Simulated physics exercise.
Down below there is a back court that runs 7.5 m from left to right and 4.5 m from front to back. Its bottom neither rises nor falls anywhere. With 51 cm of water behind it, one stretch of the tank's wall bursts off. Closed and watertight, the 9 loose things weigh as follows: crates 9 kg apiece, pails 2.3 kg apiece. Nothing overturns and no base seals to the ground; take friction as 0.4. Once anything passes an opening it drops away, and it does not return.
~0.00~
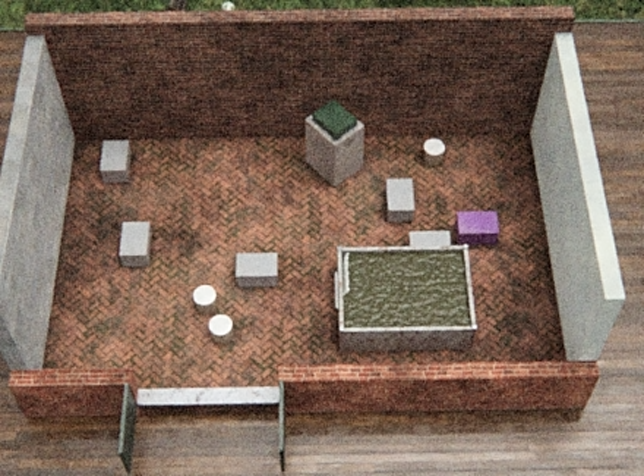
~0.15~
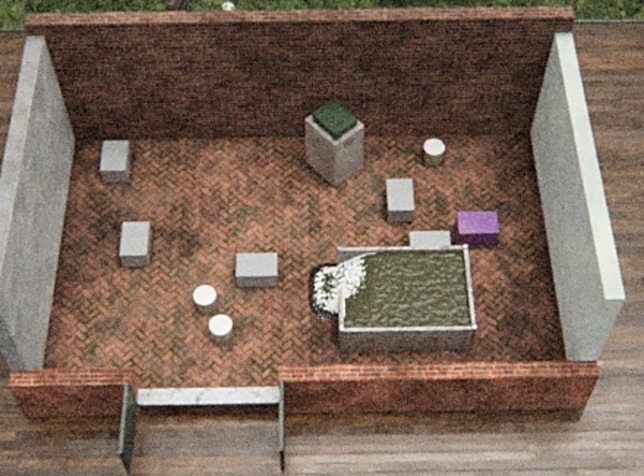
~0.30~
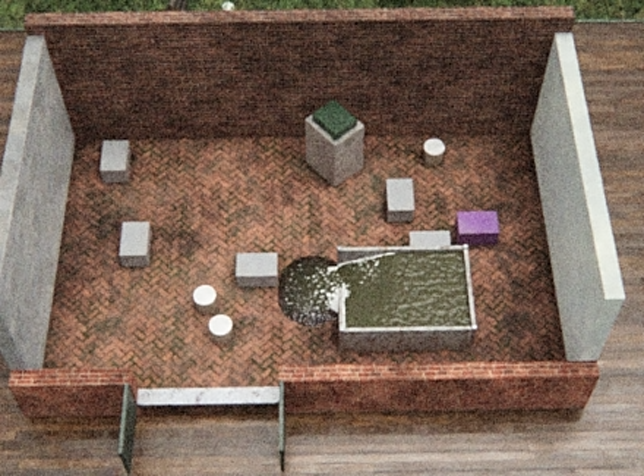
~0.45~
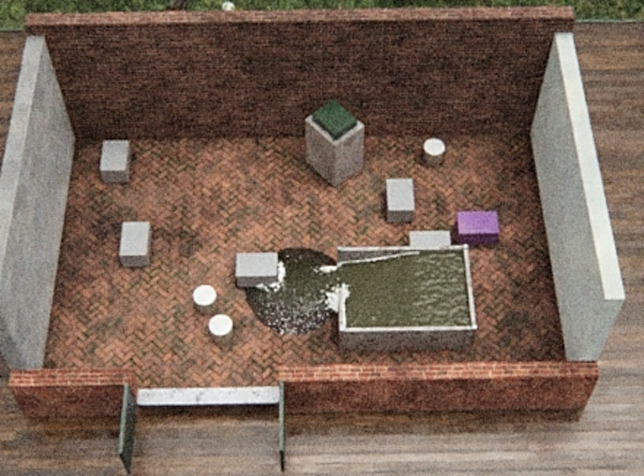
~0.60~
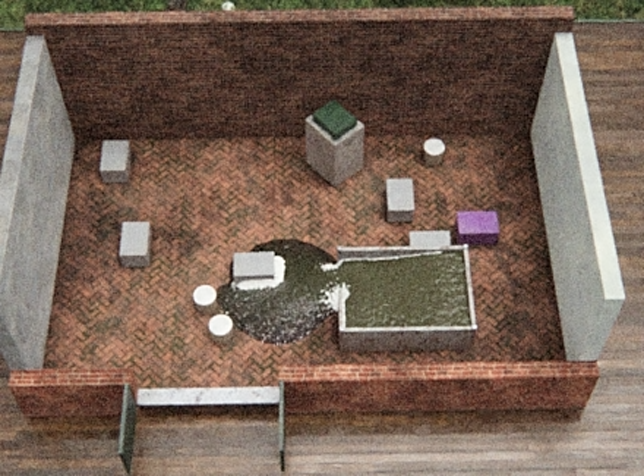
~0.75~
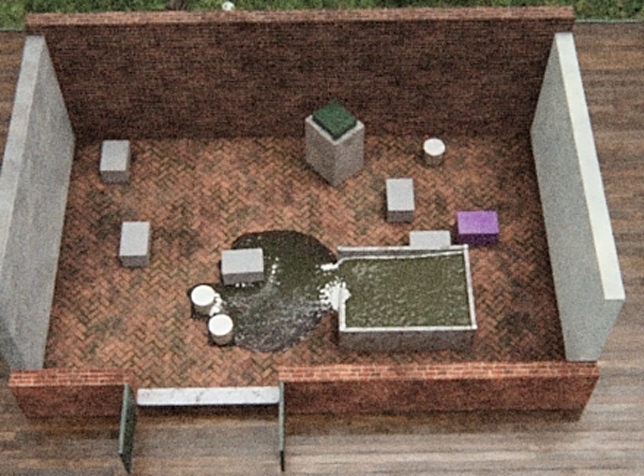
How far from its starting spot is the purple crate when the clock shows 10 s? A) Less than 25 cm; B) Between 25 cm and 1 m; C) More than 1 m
(A) Less than 25 cm.
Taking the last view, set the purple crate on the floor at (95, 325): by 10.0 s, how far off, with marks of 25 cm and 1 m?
By that time it covers a moderate distance.
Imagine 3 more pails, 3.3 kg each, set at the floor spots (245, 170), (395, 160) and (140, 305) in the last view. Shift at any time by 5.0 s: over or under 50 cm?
In order: Below it, below it, above it.
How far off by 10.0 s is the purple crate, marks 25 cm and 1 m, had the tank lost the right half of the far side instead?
Outcome for the purple crate: It is borne far off.
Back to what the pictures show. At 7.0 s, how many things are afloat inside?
The number is 5.
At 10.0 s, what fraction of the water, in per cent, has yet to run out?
Around 86 % of the water.
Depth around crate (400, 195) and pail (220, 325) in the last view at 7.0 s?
0 and 6 cm.
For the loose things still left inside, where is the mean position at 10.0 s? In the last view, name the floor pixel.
I'd put it around (285, 219).
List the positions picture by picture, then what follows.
The purple crate at (478, 222), on the bottom; water covers 2.4 m2; 0 of 9 have shifted, in the first picture.
The purple crate at (478, 222), on the bottom; water covers 2.7 m2; 0 of 9 have shifted, in the second picture.
The purple crate at (478, 222), on the bottom; 3.2 m2 under water; 0 of 9 have shifted, in the third picture.
The purple crate at (478, 222) rests on the ground; water covers 3.9 m2; 0 of 9 have shifted, in the fourth picture.
The purple crate at (478, 222) rests on the ground; water covers 4.6 m2; 0 of 9 have shifted, in the fifth picture.
The purple crate at (478, 222), on the bottom; water covers 5.5 m2; 1 of 9 have shifted, in the sixth picture.
After 2.0 s the purple crate is near (478, 222), 0.0 m from its start, aground; 0 of 9 are out; 1 afloat.
After 4.5 s the purple crate is near (478, 222), 0.0 m from its start, aground; 0 of 9 are out; 5 afloat.
After 7.0 s the purple crate is near (478, 222), 0.0 m from its start, aground; 0 of 9 are out; 5 afloat.
After 10.0 s the purple crate is near (478, 222), 0.0 m from its start, aground; 0 of 9 are out; 5 afloat.
